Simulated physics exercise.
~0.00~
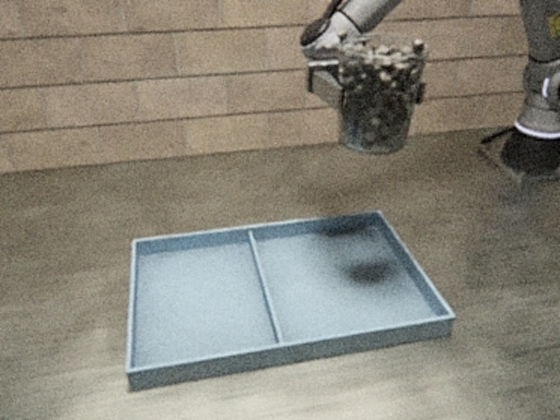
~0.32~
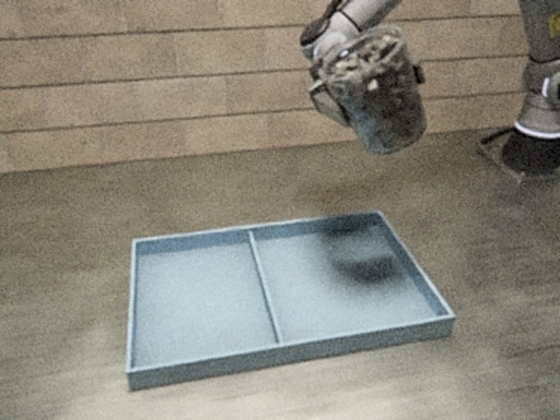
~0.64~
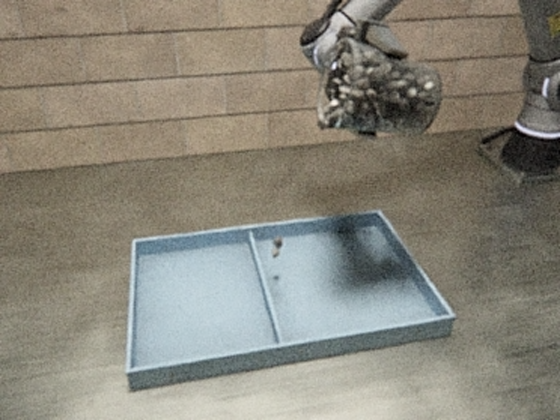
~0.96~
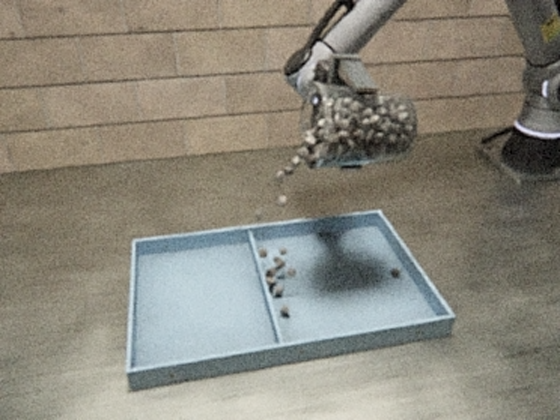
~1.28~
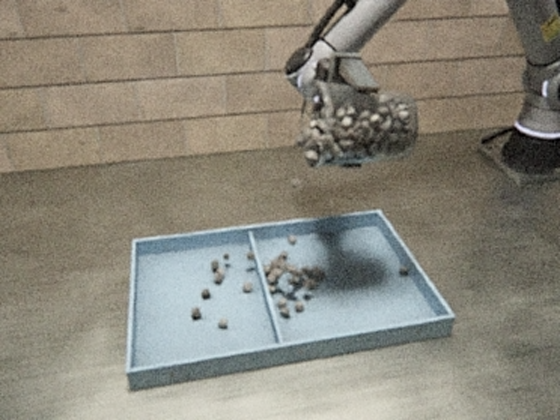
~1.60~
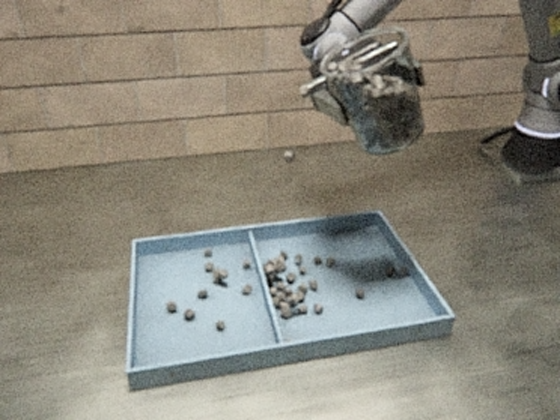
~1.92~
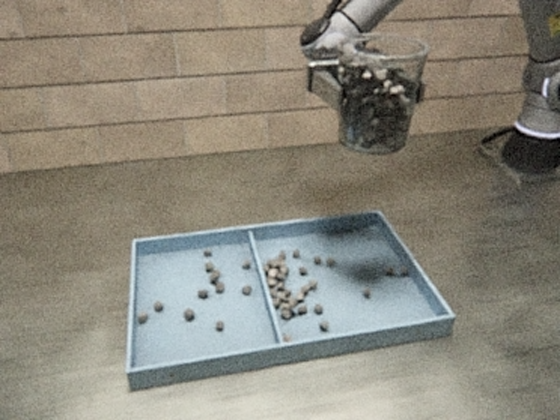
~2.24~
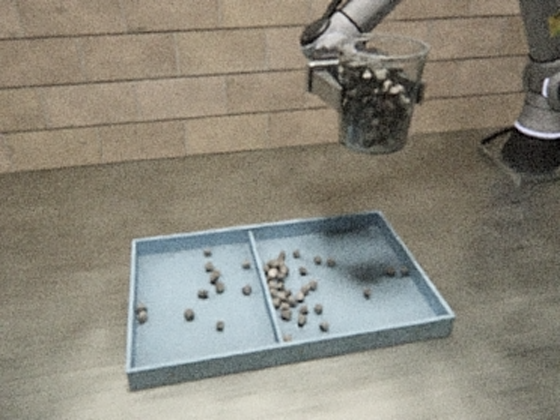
Robot arm tipping a clear cup over a divided blue tray, spilling some pebbles into both sections, then holding the partly filled cup upright.
